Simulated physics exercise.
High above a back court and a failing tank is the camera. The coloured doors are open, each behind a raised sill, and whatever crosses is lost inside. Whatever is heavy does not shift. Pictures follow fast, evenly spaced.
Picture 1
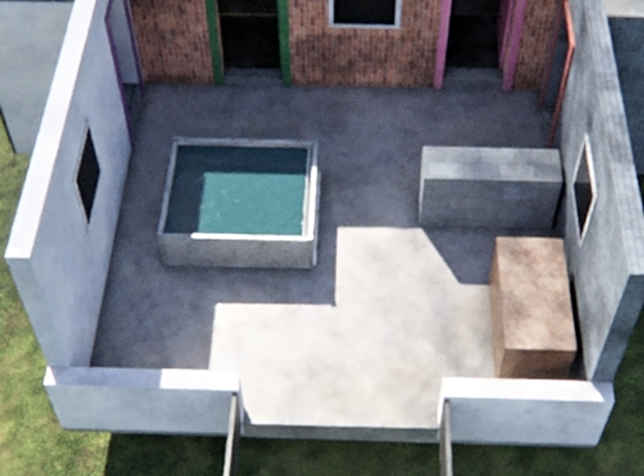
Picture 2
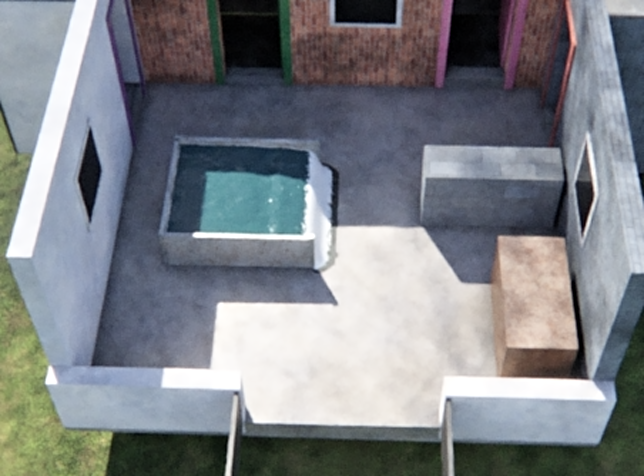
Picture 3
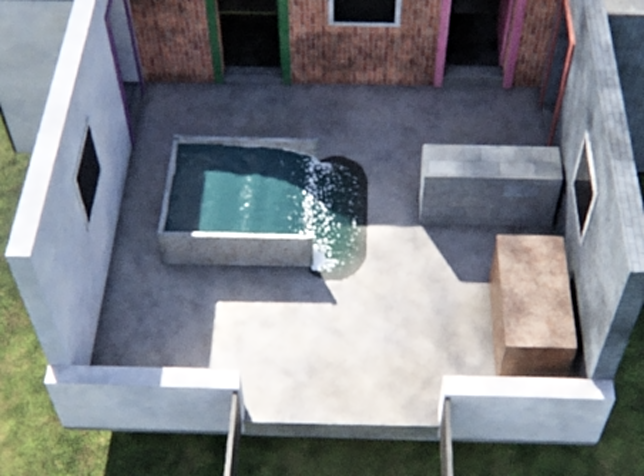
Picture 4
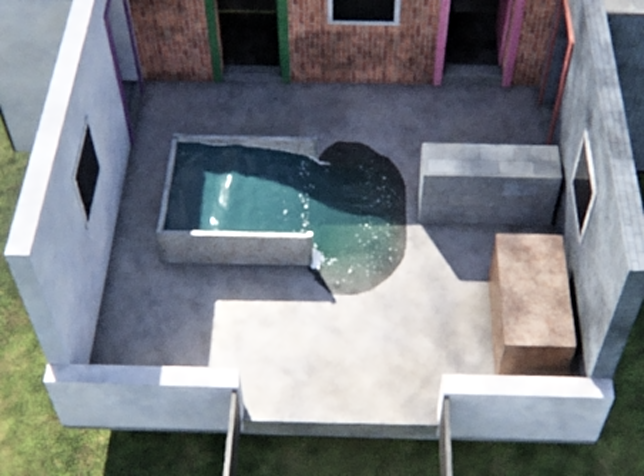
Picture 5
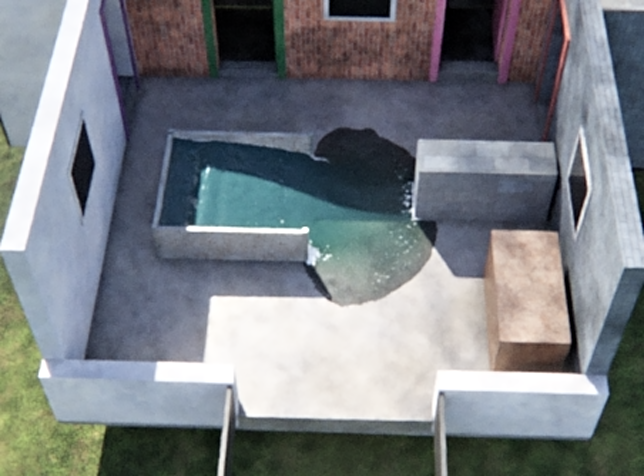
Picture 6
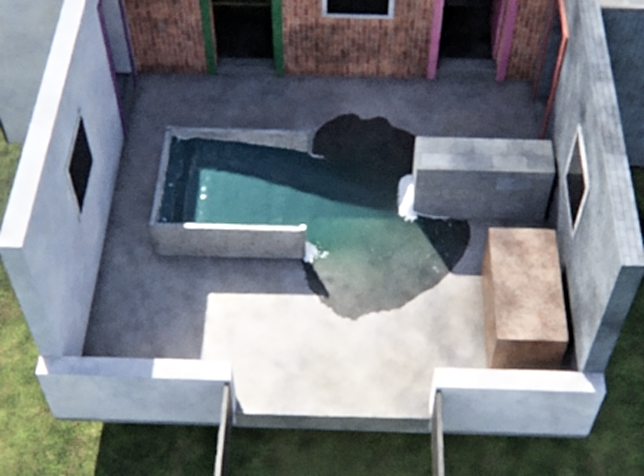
Walled court with an open tank losing its right side, water pouring out and spreading rightward across the paving around a grey block.
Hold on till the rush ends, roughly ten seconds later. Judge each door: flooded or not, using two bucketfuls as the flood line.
I expect the pink door to stay within two buckets; I expect the green door to stay within two buckets; I expect the purple door to stay within two buckets; I expect the red door to go over the limit.
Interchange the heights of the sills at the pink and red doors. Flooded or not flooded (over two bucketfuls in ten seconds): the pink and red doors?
The pink door runs over, the red door stays within.
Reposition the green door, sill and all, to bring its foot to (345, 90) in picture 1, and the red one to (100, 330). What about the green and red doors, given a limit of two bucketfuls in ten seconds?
What you'd see: The green door stays within the limit and the red door stays within the limit.
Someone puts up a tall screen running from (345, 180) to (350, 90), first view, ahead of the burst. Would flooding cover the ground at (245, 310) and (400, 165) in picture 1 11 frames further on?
Not wet, soaked.
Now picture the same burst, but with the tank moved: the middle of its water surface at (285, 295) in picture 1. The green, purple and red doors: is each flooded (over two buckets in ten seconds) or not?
I'd say the green door stops short, the purple door stops short and the red door stops short.
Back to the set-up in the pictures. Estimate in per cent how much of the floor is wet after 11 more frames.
About 45 %.
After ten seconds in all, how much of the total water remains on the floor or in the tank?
My reckoning gives about 70 %.
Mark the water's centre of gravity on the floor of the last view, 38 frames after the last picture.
It's close to (377, 225).
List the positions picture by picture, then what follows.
The first frame shows the open tank at (241, 191) is whole and still.
In the second frame, water pours out at (313, 207) and has run to (322, 267).
In the third frame, water pours out at (312, 208) and has run to (339, 274).
In the fourth frame, the front is at (370, 280), out from the gap at (311, 208).
In the fifth frame, the front is at (426, 248), out from the gap at (307, 204).
In the sixth frame, water pours out at (304, 202) and has run to (464, 232).
A moment on, water covers 35 % of the floor; the pink door not reached, the green door not reached, the purple door not reached, the red door not reached.
Next, water covers 45 % of the floor; the pink door wet at the sill, nothing in, the green door not reached, the purple door not reached, the red door under two buckets in.
Then, water covers 50 % of the floor; the pink door wet at the sill, nothing in, the green door not reached, the purple door not reached, the red door over two buckets in.
Later, water covers 65 % of the floor; the pink door wet at the sill, nothing in, the green door wet at the sill, nothing in, the purple door not reached, the red door far over two buckets in.
In the end, water covers 90 % of the floor; the pink door wet at the sill, nothing in, the green door wet at the sill, nothing in, the purple door wet at the sill, nothing in, the red door far over two buckets in.
